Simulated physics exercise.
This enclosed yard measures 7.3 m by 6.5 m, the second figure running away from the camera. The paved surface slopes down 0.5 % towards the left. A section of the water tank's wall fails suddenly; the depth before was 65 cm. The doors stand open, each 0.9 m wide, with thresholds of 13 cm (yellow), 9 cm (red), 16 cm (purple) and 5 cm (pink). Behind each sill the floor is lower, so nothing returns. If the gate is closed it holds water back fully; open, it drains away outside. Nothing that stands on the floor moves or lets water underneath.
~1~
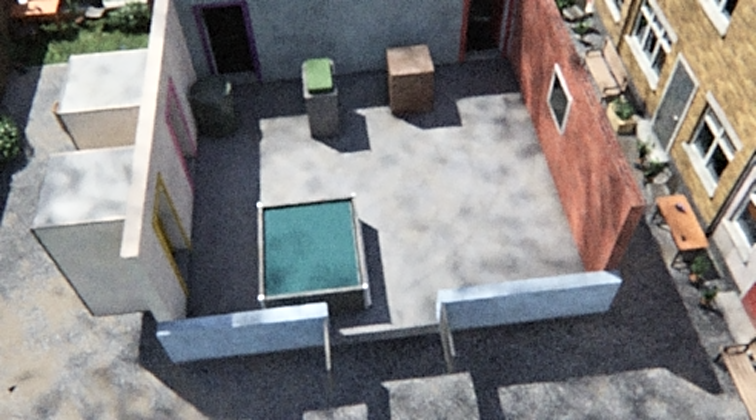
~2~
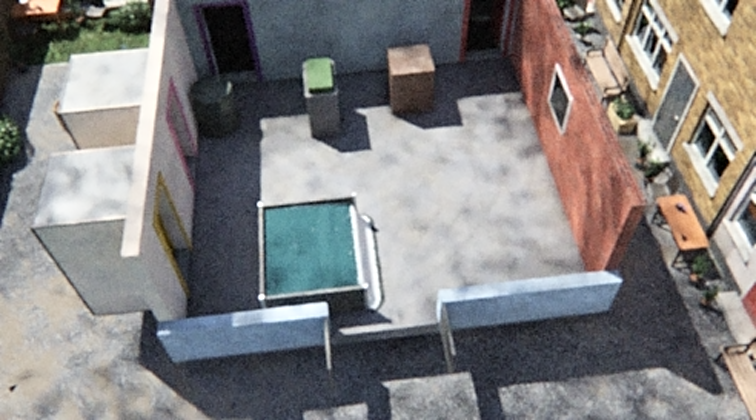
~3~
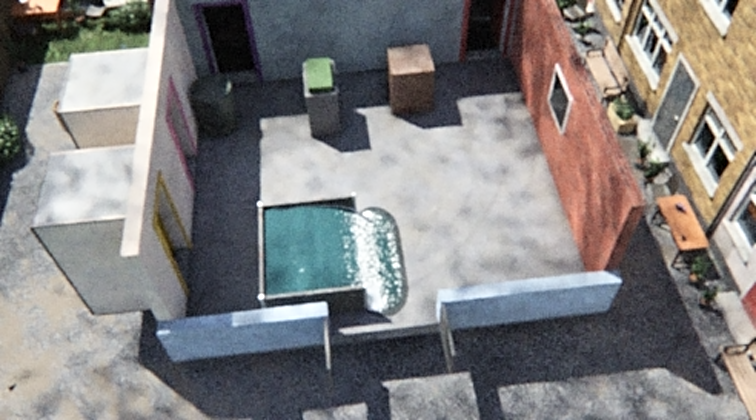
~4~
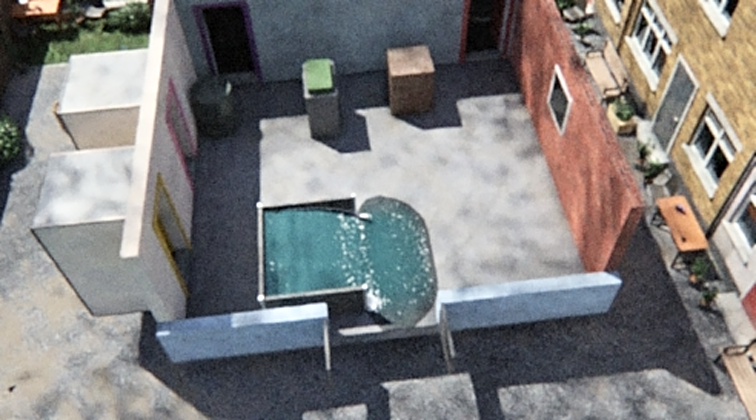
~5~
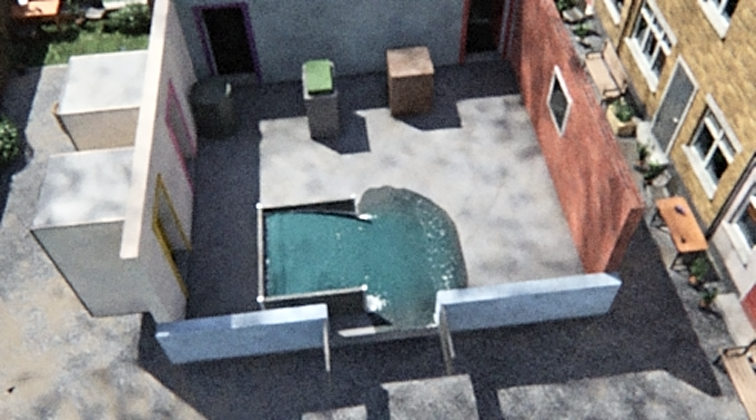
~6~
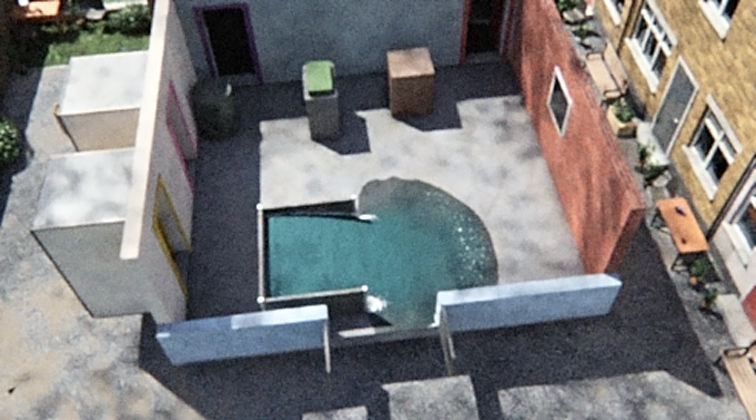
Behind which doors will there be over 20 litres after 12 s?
Within that time: At the yellow door it stays under the limit; at the red door it exceeds the limit; at the purple door it keeps below the limit; at the pink door it keeps below the limit.
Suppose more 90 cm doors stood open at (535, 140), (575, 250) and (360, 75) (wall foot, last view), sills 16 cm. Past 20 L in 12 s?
In that order: Not over, above, below.
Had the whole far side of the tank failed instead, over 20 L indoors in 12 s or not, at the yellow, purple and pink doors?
Then: Yellow under, purple above, pink past it.
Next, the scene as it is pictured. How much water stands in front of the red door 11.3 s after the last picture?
About 4.5 cm.
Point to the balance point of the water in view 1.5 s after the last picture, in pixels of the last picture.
At about (439, 247).
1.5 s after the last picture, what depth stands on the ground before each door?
Depths in cm: Yellow 0, red 0, purple 0, pink 0.
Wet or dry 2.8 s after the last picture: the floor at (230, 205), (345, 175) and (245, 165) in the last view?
In turn: Not reached, not reached, still dry.
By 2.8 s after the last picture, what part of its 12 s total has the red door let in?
About 0 per cent.
Then, 0.7 s after the last picture water covers 30 % of the floor and is deepest (24 cm) near (374, 277); yellow door not reached, red door not reached, purple door not reached, pink door not reached.
Then, 1.5 s after the last picture water covers 35 % of the floor and is deepest (40 cm) near (566, 289); yellow door not reached, red door not reached, purple door not reached, pink door not reached.
Then, 2.8 s after the last picture water covers 45 % of the floor and is deepest (22 cm) near (515, 287); yellow door not reached, red door 9 cm at the sill, 0 L in, purple door not reached, pink door not reached.
Then, 6.3 s after the last picture water covers 70 % of the floor and is deepest (14 cm) near (441, 111); yellow door not reached, red door 13 cm at the sill, 97 L in, purple door 1 cm at the sill, 0 L in, pink door not reached.
Then, 11.3 s after the last picture water covers 90 % of the floor and is deepest (9 cm) near (200, 108); yellow door 2 cm at the sill, 0 L in, red door 5 cm at the sill, 107 L in, purple door 9 cm at the sill, 0 L in, pink door 7 cm at the sill, 3 L in.
